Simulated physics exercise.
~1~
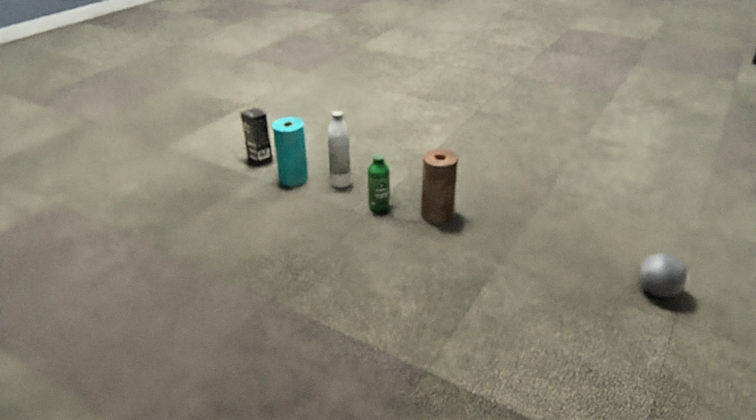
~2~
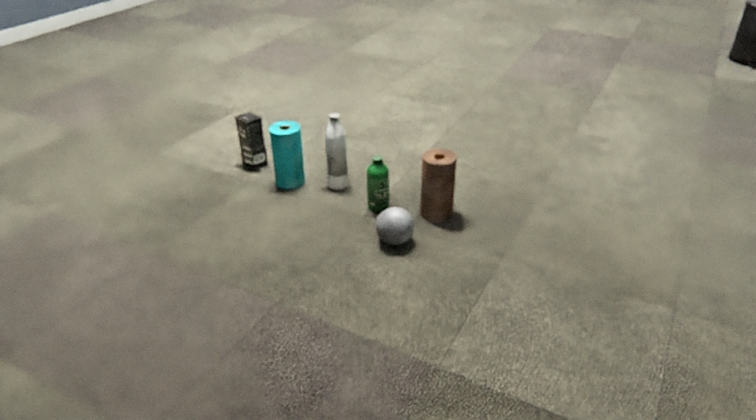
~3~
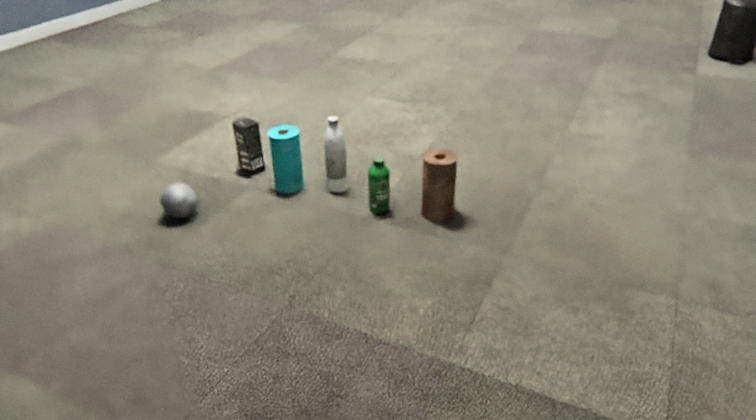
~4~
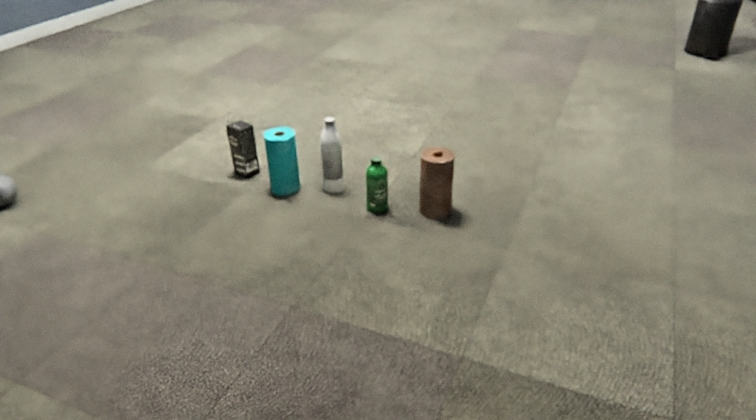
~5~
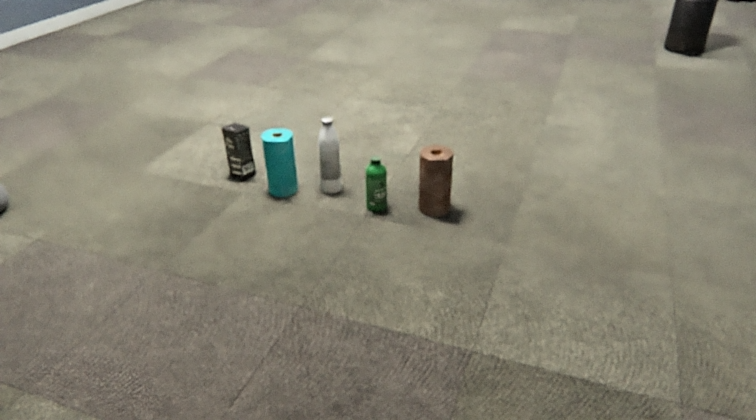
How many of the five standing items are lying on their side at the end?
None of them are, as the two rolls, the two bottles and the black carton all remain upright after the ball goes by.
At first, a grey ball is on the right of a carpeted floor, while a black carton, a turquoise roll, a white bottle, a green bottle and a brown roll stand in a loose group near the middle. The ball rolls left, passing in front of the green bottle and the brown roll. It carries on past the rest of the group without knocking anything over, as the view drifts slightly and a dark object shows at the upper right. Finally, the ball sits partly cut off at the left edge, and all five items still stand in place.
